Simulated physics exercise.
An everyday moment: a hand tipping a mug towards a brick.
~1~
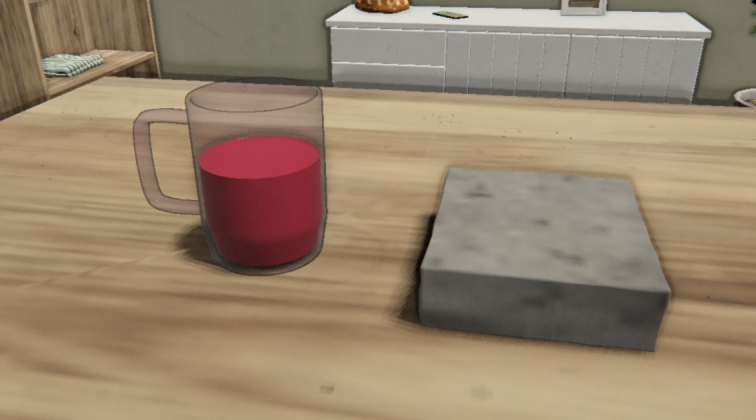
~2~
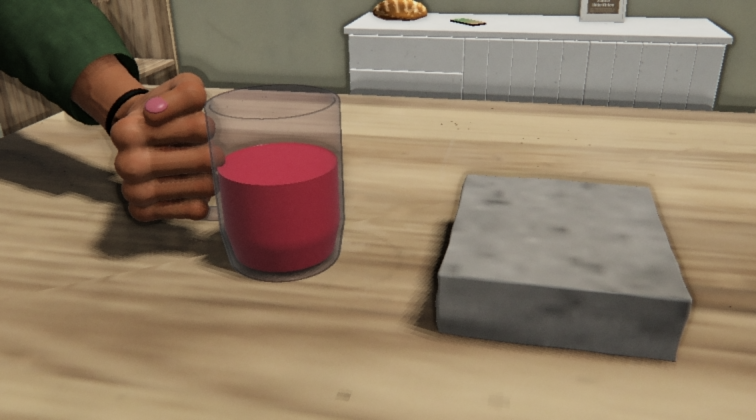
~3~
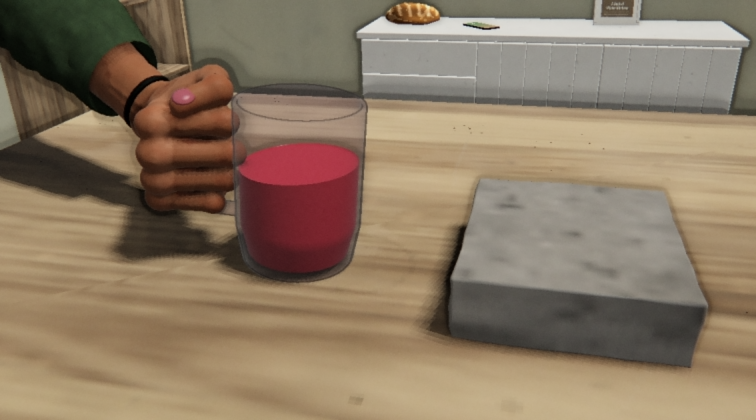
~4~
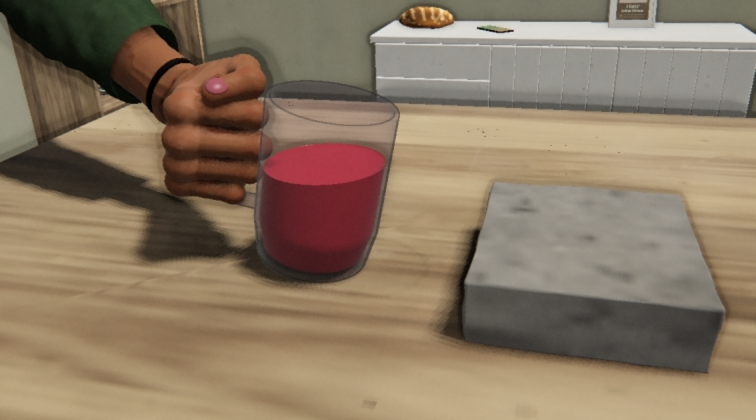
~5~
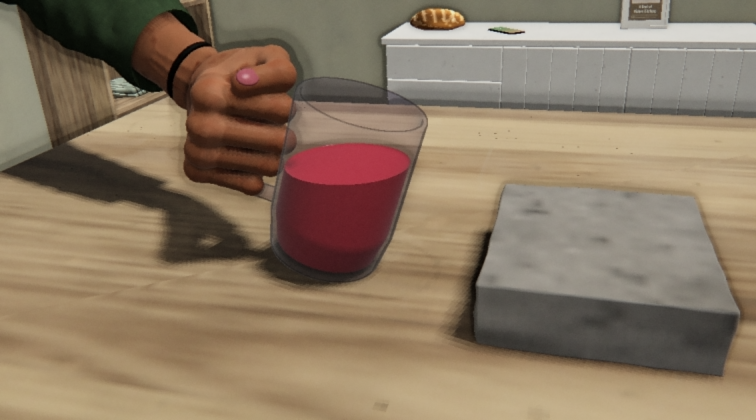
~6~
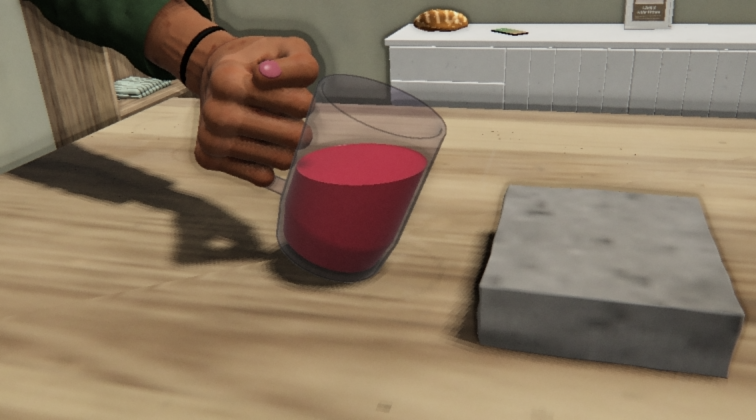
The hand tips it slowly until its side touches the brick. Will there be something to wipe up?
As it turns out, it slops over.
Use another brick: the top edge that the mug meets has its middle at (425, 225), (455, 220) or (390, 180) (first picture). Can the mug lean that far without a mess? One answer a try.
In that order: Runs over, leaks, loses none.
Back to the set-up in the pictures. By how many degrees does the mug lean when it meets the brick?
At 60° or so.
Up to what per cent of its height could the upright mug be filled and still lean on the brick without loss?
About 45 per cent.
A moment on, the mug leans by about 40°; all is still inside.
Further on, the mug leans by about 55°; a puddle lies under it; nearly all of the squash is inside.
When it is over, the mug leans by about 60°, against the brick; a puddle lies under it; about three quarters of the squash is inside.
